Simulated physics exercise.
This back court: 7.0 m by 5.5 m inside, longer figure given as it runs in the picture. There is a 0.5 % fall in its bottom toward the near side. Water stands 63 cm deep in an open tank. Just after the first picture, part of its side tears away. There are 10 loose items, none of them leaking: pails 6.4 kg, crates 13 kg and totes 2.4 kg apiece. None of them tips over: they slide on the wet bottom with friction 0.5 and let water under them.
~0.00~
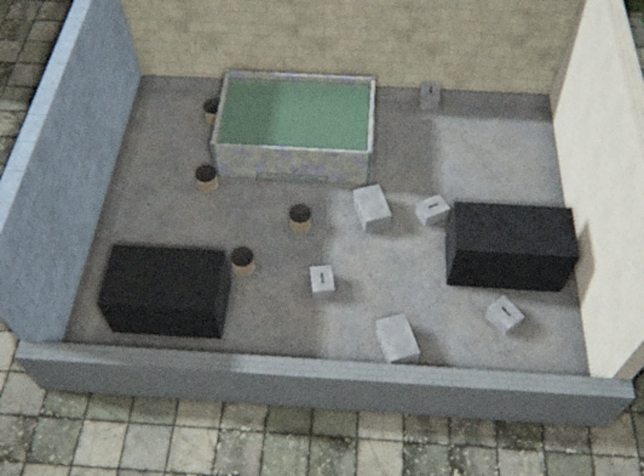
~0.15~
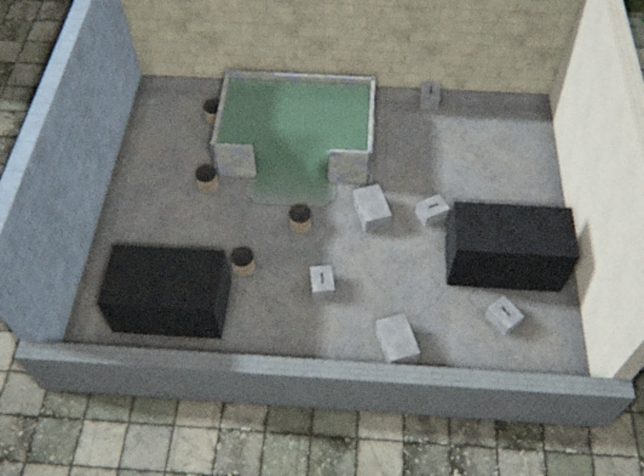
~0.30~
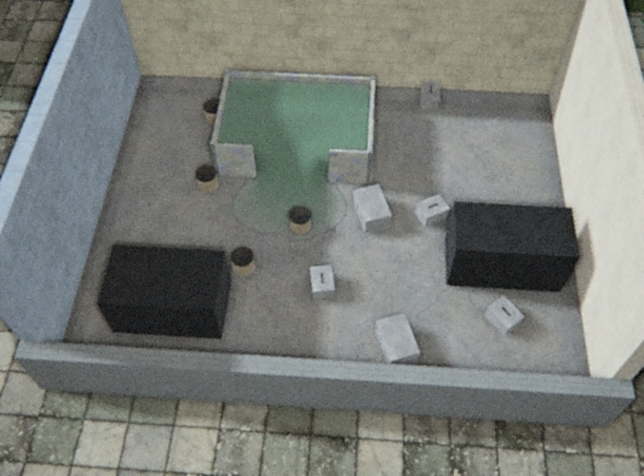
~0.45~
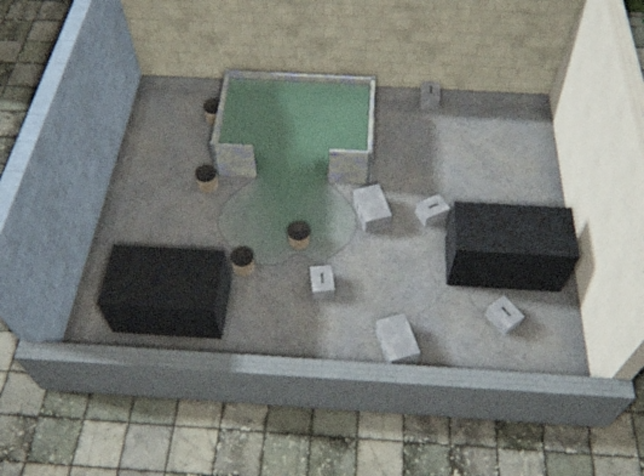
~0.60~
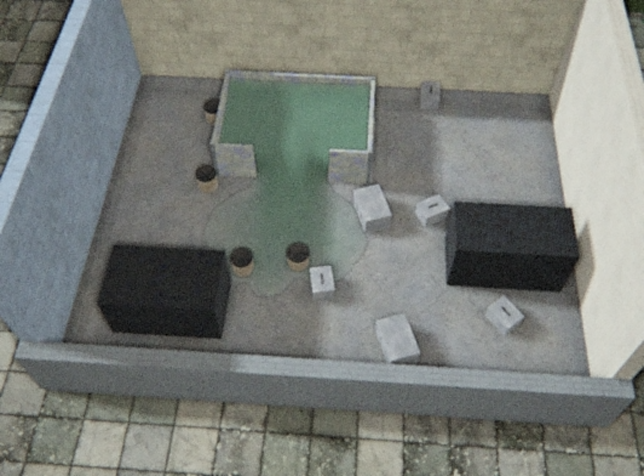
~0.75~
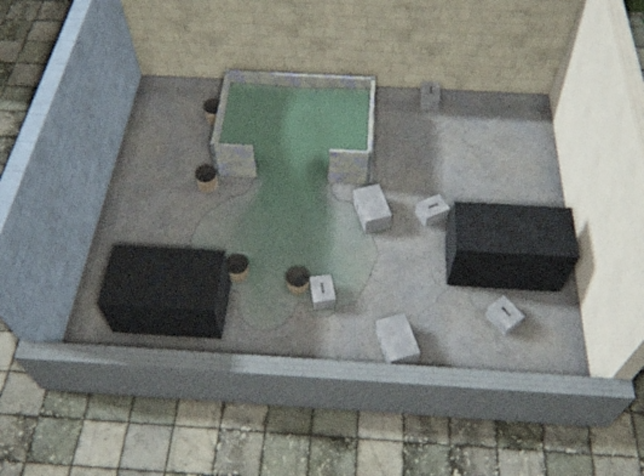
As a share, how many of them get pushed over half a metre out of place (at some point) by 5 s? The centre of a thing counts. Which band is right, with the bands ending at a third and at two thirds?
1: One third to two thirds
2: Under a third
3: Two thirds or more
Option 1: One third to two thirds.
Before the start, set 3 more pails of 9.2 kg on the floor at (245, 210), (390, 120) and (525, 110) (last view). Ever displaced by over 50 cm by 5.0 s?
Result, in sequence: Above the mark / below the mark / below the mark.
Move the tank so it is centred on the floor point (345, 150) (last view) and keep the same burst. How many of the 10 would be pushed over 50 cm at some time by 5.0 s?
Result: 6 of them.
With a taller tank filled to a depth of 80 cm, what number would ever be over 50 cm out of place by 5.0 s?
Then 5 of them.
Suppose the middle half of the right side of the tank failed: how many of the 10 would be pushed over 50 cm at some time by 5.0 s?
Then 2 of them would.
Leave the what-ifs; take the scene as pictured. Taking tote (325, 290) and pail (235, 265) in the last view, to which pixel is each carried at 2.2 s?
Near (380, 355) and (231, 347).
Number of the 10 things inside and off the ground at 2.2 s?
Count: 4.
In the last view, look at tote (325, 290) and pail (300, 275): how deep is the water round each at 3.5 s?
Roughly 8 and 6 cm.
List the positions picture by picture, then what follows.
The first picture shows a pail at (300, 213) rests on the ground; a tote at (322, 278), on the bottom; 3.4 m2 under water; 0 of 10 have shifted.
The second picture shows a pail at (300, 213), on the bottom; a tote at (322, 278) rests on the ground; 4.1 m2 under water; 0 of 10 have shifted.
The third picture shows a pail at (300, 215), on the bottom; a tote at (322, 278) rests on the ground; water covers 4.8 m2; 0 of 10 have shifted.
The fourth picture shows a pail at (299, 230) rests on the ground, 31 cm from its start; a tote at (322, 278), on the bottom; water covers 5.8 m2; 1 of 10 have shifted.
The fifth picture shows a pail at (298, 252) rests on the ground, 68 cm from its start; a tote at (322, 279), on the bottom; water covers 6.8 m2; 1 of 10 have shifted.
The sixth picture shows a pail at (298, 276), on the bottom, 107 cm from its start; a tote at (323, 288), on the bottom, 16 cm from its start; water covers 7.9 m2; 3 of 10 have shifted.
After 1.1 s 2 of 10 are over 50 cm from their spots; 1 afloat.
After 2.2 s 4 of 10 are over 50 cm from their spots; 4 afloat.
After 3.5 s 5 of 10 are over 50 cm from their spots; 4 afloat.
After 5.0 s 4 of 10 are over 50 cm from their spots, and 5 have been at some point; 4 afloat.
